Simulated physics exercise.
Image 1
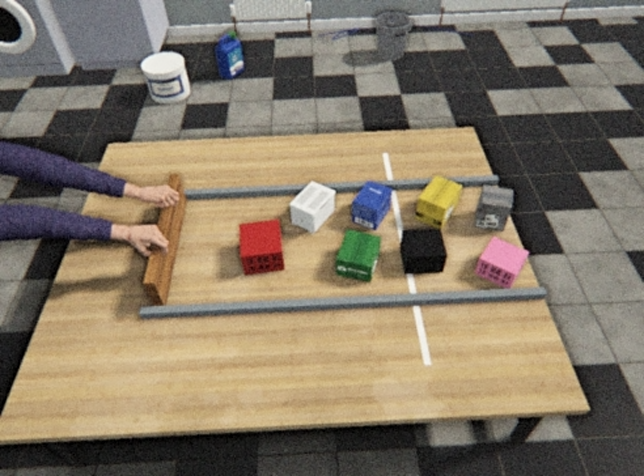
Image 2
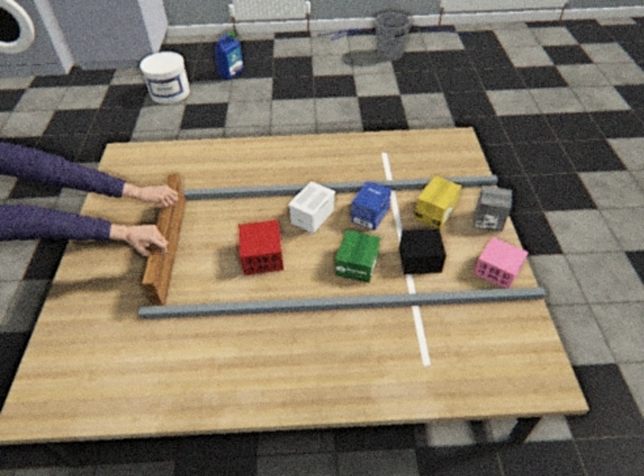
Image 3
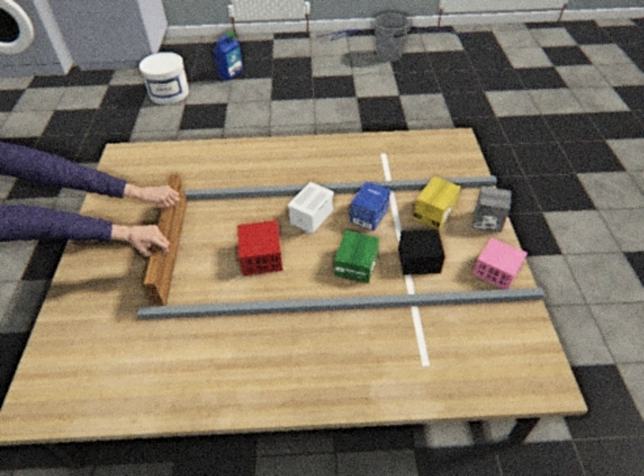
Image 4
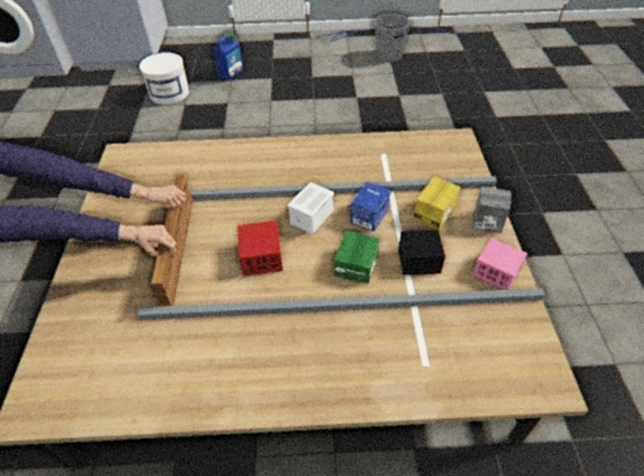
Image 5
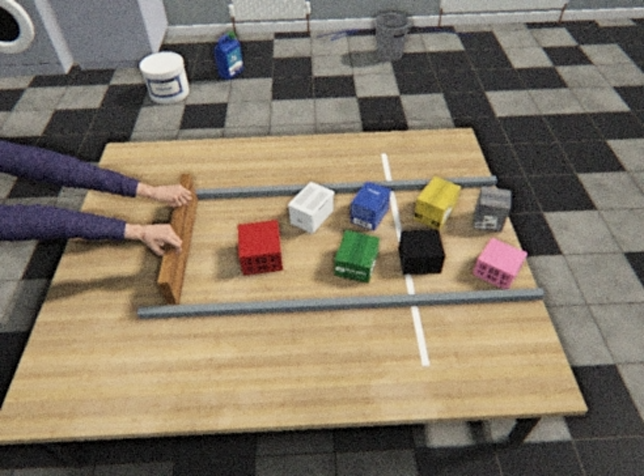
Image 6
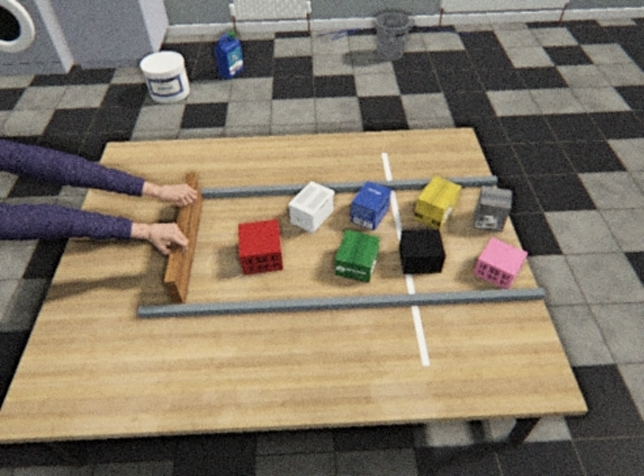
Two hands slide a wooden plank slightly right toward several still, colourful crates and boxes.
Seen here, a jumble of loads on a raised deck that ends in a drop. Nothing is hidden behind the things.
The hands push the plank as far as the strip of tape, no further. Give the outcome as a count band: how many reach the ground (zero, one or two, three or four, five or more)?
Just one, or two at most, falls.
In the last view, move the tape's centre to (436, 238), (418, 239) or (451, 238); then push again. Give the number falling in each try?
In order: 3, 2 and 4.
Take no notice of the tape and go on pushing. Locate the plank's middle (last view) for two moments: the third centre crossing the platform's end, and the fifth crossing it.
At (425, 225) for the third, at (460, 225) for the fifth.
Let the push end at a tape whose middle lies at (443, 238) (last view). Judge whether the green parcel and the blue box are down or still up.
In this case the green parcel rests in place and the blue box rests in place.
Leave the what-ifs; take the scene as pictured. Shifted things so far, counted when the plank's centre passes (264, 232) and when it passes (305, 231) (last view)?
By then 1, and 3.
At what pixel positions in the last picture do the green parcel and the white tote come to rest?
Green parcel at about (464, 250), white tote at about (409, 198).
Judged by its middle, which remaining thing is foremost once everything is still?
That would be the grey parcel.
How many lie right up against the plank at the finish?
Result: 2 in all.
Soon after, none off yet; grey parcel at rest near (492, 209); pink crate at rest near (500, 264); yellow parcel at rest near (437, 203).
In the end, the number that fall off is one or two; gone, pink crate.
